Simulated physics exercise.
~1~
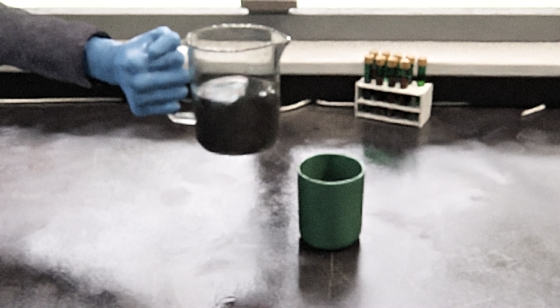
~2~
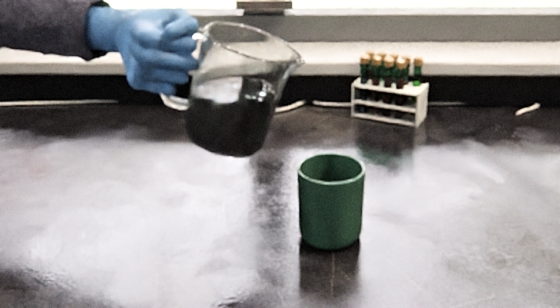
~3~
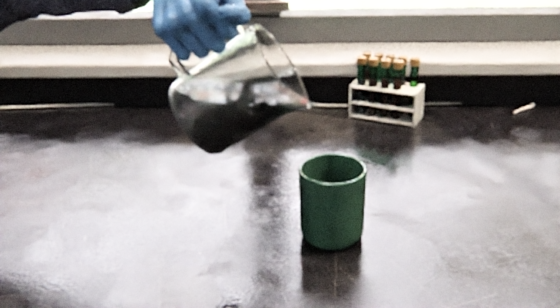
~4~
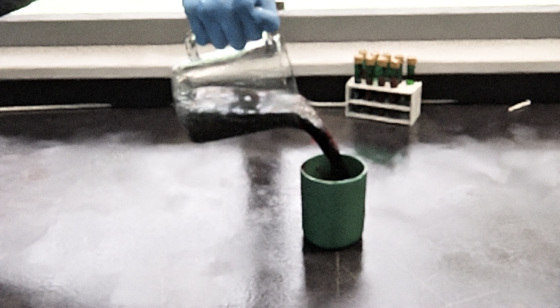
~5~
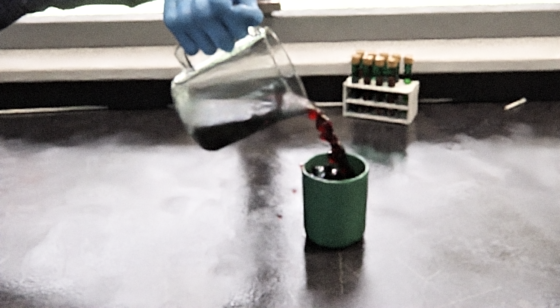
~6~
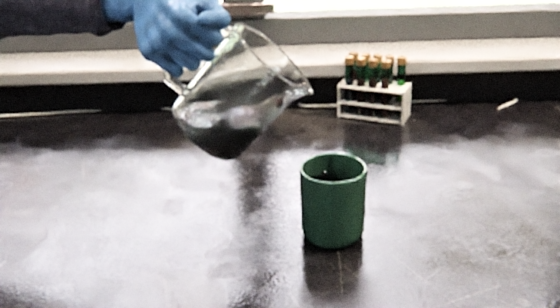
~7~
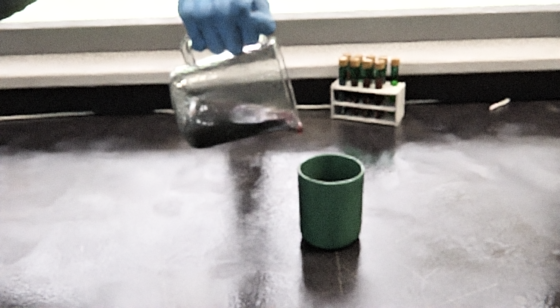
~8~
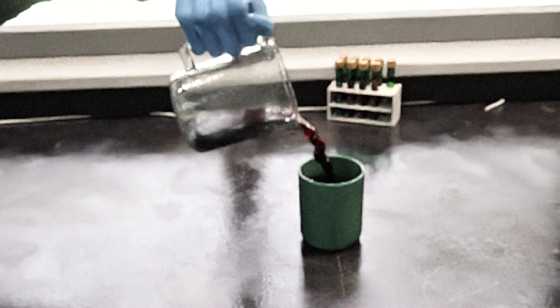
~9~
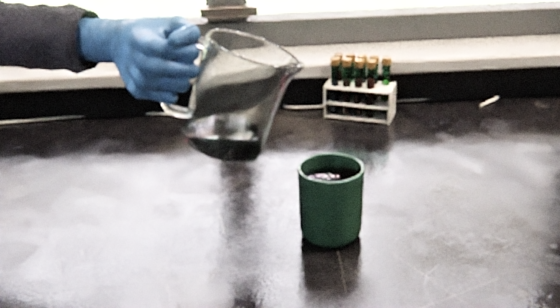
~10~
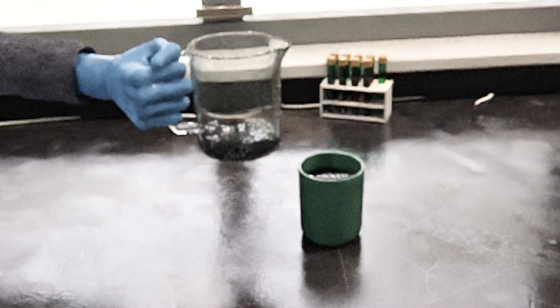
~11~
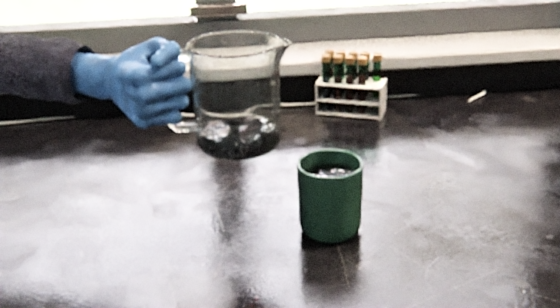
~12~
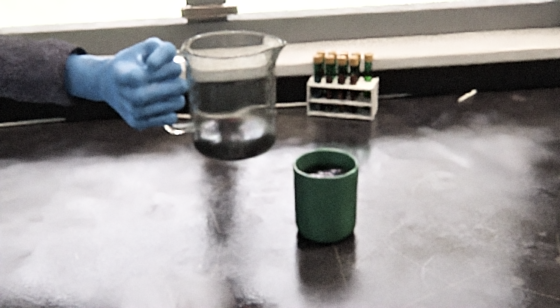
A clear glass jug of dark red liquid, held by a blue-gloved hand at the left, hangs above a dark, shiny work surface, seen from slightly above. A green mug stands below to the right, with a white rack of capped tubes behind it near a pale ledge. The jug tips steeply right and pours a stream into the mug, then tilts partway back and the flow stops. It tips forward again and pours a second stream. Finally it returns upright, holding a little liquid, while dark liquid shows inside the mug.
